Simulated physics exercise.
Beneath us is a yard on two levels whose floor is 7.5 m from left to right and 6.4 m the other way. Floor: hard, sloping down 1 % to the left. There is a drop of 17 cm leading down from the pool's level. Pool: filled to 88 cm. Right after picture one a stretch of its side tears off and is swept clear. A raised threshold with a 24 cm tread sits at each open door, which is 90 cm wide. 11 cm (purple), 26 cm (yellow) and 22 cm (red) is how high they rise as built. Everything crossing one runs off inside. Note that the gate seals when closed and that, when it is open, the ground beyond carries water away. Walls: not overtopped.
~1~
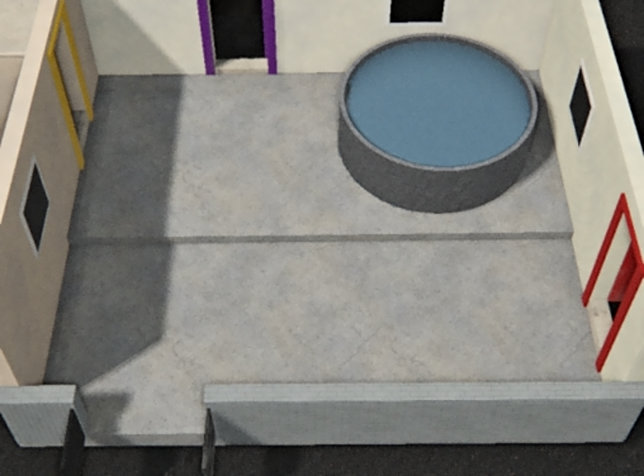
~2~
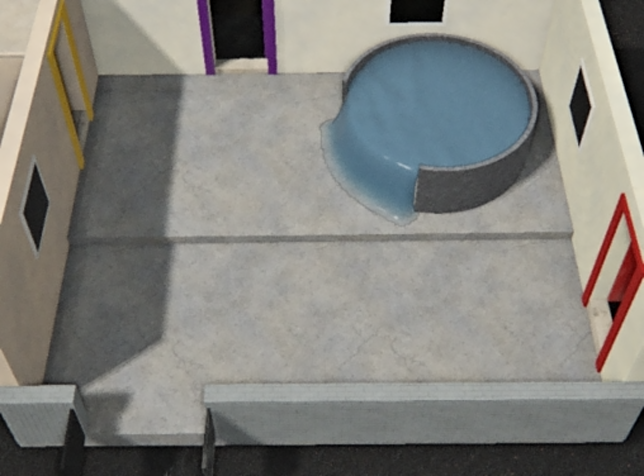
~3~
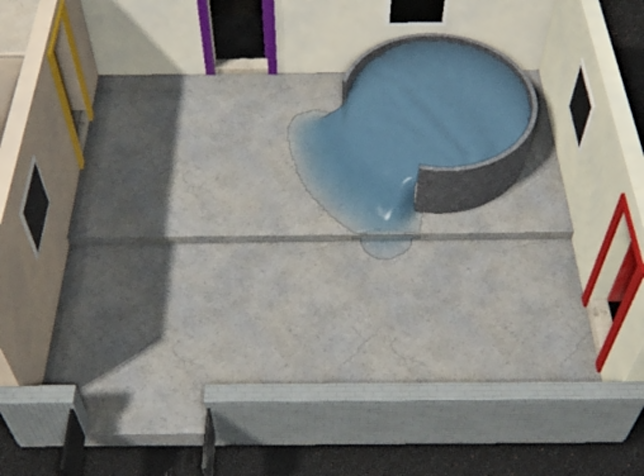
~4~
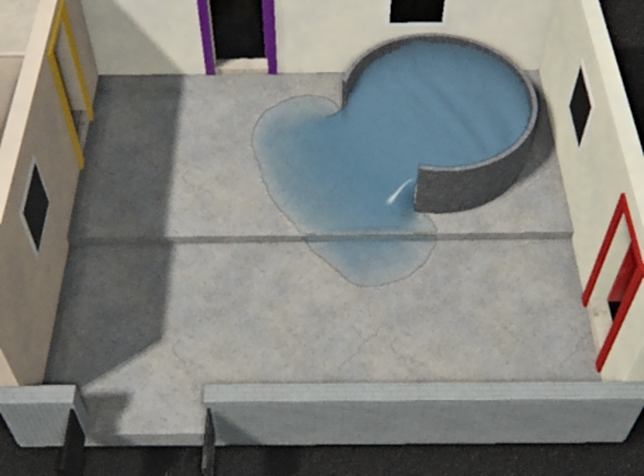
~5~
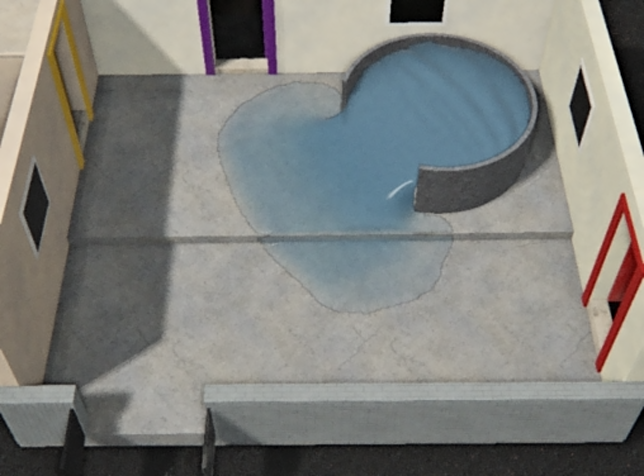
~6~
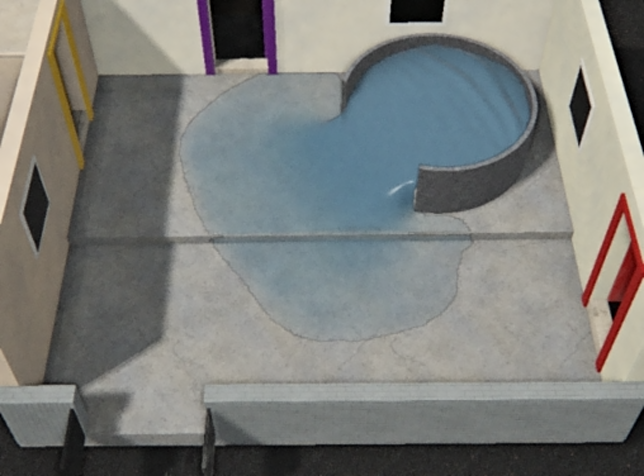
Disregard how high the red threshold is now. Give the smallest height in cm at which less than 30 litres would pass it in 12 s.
Roughly 8.5 cm.
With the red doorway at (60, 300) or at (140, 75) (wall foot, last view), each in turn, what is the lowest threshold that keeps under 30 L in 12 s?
Minimums: Roughly 27 cm and 17 cm.
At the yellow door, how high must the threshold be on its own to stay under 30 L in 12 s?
Yellow would need about 24 cm on its own.
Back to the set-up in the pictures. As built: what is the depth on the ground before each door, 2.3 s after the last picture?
Before purple it's 1 cm, before yellow 30 cm, before red 0 cm.
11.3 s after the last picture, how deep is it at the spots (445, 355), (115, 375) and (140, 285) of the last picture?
Around 12 cm, 11 cm and 12 cm.
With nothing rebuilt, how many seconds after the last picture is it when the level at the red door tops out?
Near 9.0 seconds.
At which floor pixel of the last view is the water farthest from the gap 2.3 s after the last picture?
Look about (37, 418) in the last picture.
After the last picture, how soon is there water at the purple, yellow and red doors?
Arrival: Purple 0.1 s, yellow 0.4 s, red 4.5 s.
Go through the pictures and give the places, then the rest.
In the first picture, the pool at (437, 101) is whole and still, 88 cm deep; the red door at (609, 293) is dry.
In the second picture, the front is at (396, 220), 0.3 m from the gap at (357, 161); 0.5 m2 of floor is wet, 88 cm left at the back.
In the third picture, the front is at (376, 253), 0.9 m from the gap at (357, 163); 2.1 m2 of floor is wet, 88 cm left at the back.
In the fourth picture, water pours out at (357, 166) and has run 1.4 m, to (357, 280); about 11 cm deep outside, 88 cm at the back.
In the fifth picture, water pours out at (357, 167) and has run 2.0 m, to (333, 304); about 8 cm deep outside, 87 cm at the back.
In the sixth picture, the gap is at (357, 167), the front 2.6 m out at (299, 330); the back of the pool holds 79 cm; the red door at (609, 293), 4.3 m from the gap, is still 2.1 m from the nearest water.
Then, 0.7 s after the last picture water covers 70 % of the floor, deepest (39 cm) near (346, 170); it has not reached the red door.
Then, 2.3 s after the last picture water covers 70 % of the floor, deepest (52 cm) near (37, 418); it has not reached the red door.
Then, 11.3 s after the last picture water covers 95 % of the floor, deepest (18 cm) near (37, 418); 11 cm at the red door, 0 litres in over its 22 cm threshold.
At the red door as built, the water peaked near 15 cm, 9.1 s after the last picture.
With a threshold of 7 cm, 53 litres would have come in within the 12 s; with 9.5 cm, 20 litres. So under 30 litres takes about 8.5 cm.
